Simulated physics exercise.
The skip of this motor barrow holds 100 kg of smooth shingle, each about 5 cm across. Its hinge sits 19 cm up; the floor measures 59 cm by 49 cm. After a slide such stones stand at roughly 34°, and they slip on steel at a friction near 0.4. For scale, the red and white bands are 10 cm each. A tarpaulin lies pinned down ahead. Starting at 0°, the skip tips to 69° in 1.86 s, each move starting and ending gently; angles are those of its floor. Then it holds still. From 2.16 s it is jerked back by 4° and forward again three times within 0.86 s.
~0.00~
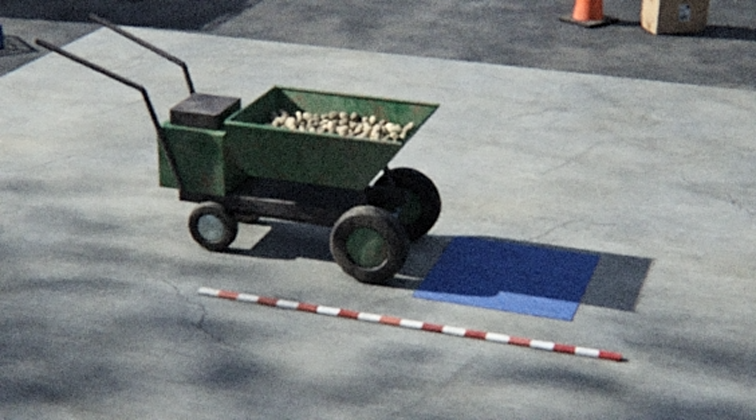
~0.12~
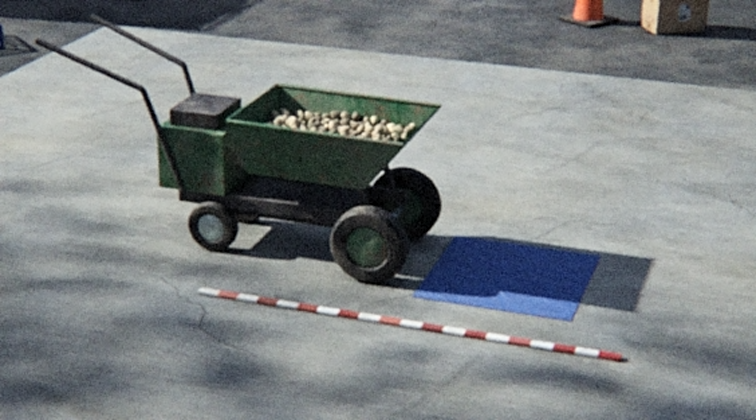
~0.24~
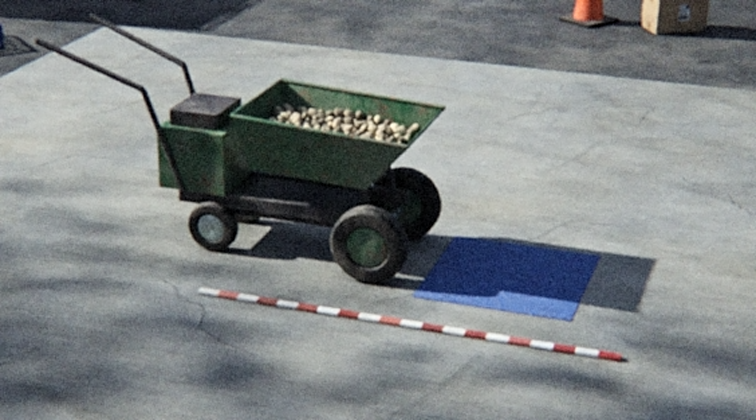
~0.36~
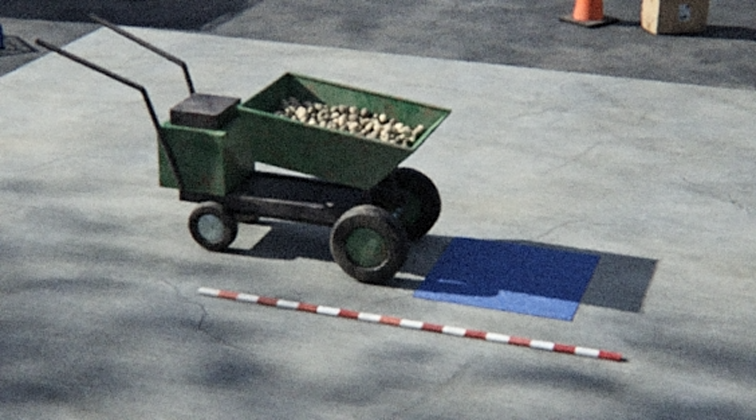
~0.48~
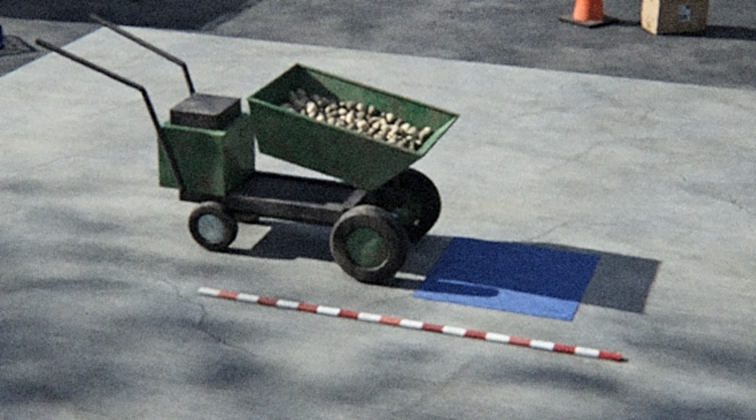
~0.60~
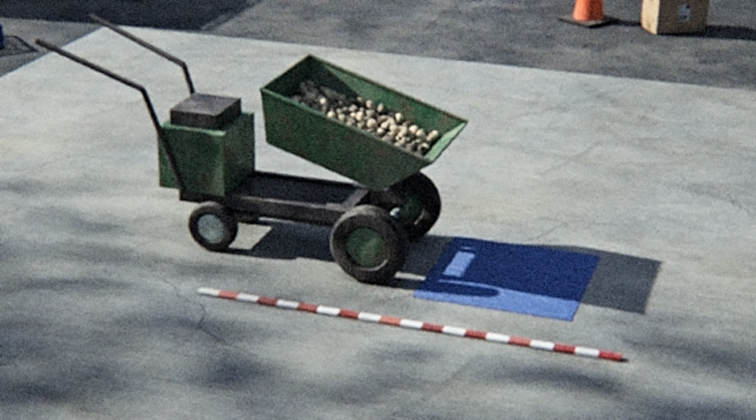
The green skip of a motor barrow, loaded with smooth pale stones, tilted slowly forward to the right, its back rising off the frame, while the wheels stayed still beside a blue tarpaulin.
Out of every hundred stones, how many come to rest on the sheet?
Roughly 65 per cent ends on the sheet.
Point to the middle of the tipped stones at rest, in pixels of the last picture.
Their middle is at about (548, 275).
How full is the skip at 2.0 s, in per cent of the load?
About 35 per cent.
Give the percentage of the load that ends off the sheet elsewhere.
Some 35 per cent of the load.
After 1.4 s the floor is at 58°; 99 % in the skip, 1 % on the sheet; the foremost stones are at (502, 209).
After 2.0 s the floor is at 69°; 36 % in the skip, 53 % on the sheet, 11 % off the sheet elsewhere; the foremost stones are at (631, 287).
After 3.5 s the floor is at 69°; 0 % in the skip, 67 % on the sheet, 33 % off the sheet elsewhere; the foremost stones are at (722, 290).
After 5.4 s the floor is at 69°; 0 % in the skip, 67 % on the sheet, 33 % off the sheet elsewhere; the foremost stones are at (722, 290).
